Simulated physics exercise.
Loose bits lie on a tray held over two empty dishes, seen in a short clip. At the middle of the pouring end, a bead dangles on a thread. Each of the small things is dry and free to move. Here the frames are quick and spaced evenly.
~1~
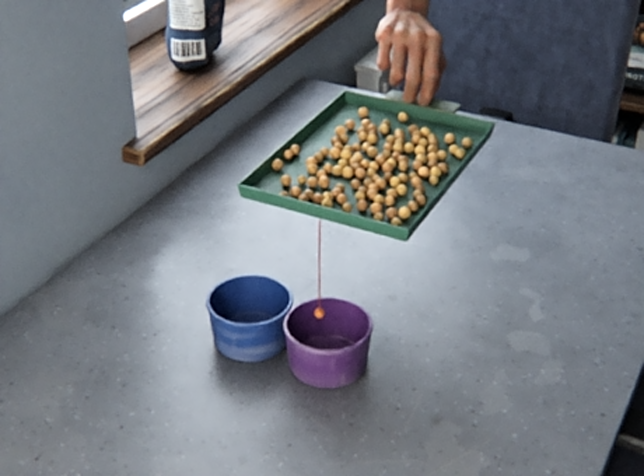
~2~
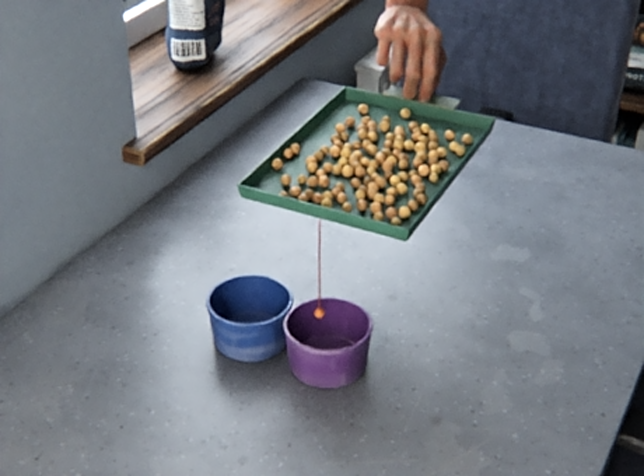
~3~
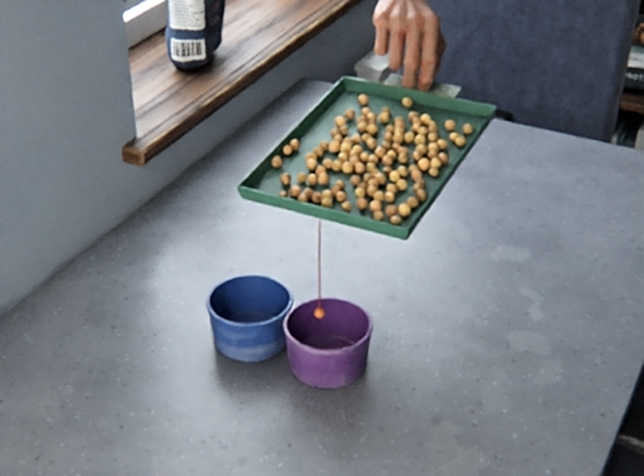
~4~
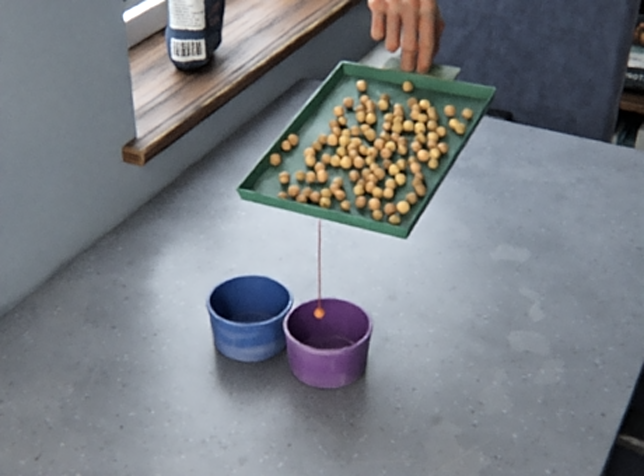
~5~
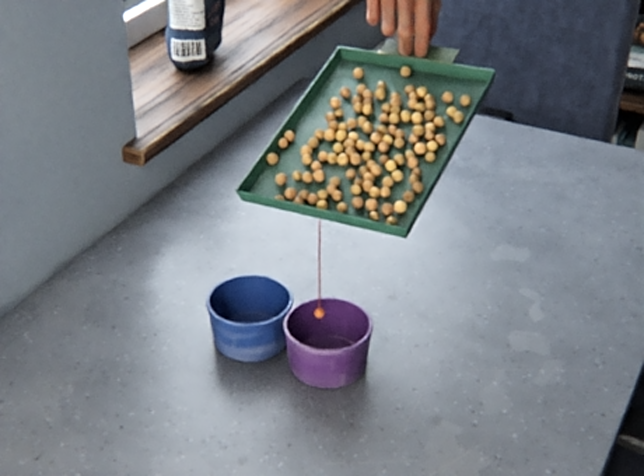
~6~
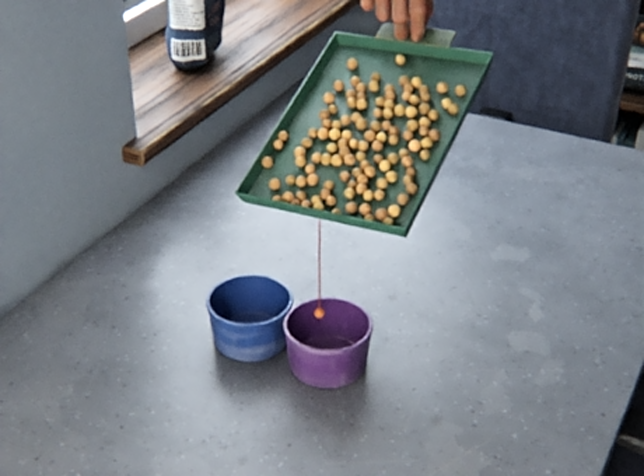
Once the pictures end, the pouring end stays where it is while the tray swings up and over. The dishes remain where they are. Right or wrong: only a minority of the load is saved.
Right, only a minority is saved.
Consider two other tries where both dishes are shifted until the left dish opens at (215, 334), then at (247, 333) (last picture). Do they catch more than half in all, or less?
First place: Beyond half; second place: Beyond half.
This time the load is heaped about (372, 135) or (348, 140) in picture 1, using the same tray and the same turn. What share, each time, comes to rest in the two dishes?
It would be roughly 20 per cent for the first and roughly 20 per cent for the second.
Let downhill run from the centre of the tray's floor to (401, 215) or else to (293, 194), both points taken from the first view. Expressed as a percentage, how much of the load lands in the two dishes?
I'd say roughly 0 percent with the first slope, 70 percent with the other.
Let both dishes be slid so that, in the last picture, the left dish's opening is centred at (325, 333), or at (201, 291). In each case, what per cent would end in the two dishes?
In the first position around 10 percent, in the second around 30 percent.
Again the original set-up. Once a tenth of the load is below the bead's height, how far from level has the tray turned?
Near 75 degrees.
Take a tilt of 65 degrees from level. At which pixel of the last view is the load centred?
About (302, 193).
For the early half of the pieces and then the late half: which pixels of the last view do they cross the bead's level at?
It passes near (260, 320) first and then near (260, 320).
Soon, tray tipped steeply; most on the tray; a small part in the air.
A while on, tray tipped past a quarter turn; a small part on the tray; a small part in the left dish; about half outside both; about a quarter in the air.
Towards the end, tray tipped past a quarter turn; a stray few in the right dish; about a quarter in the left dish; most outside both.
Finally, tray tipped past a quarter turn; a stray few in the right dish; about a quarter in the left dish; most outside both.
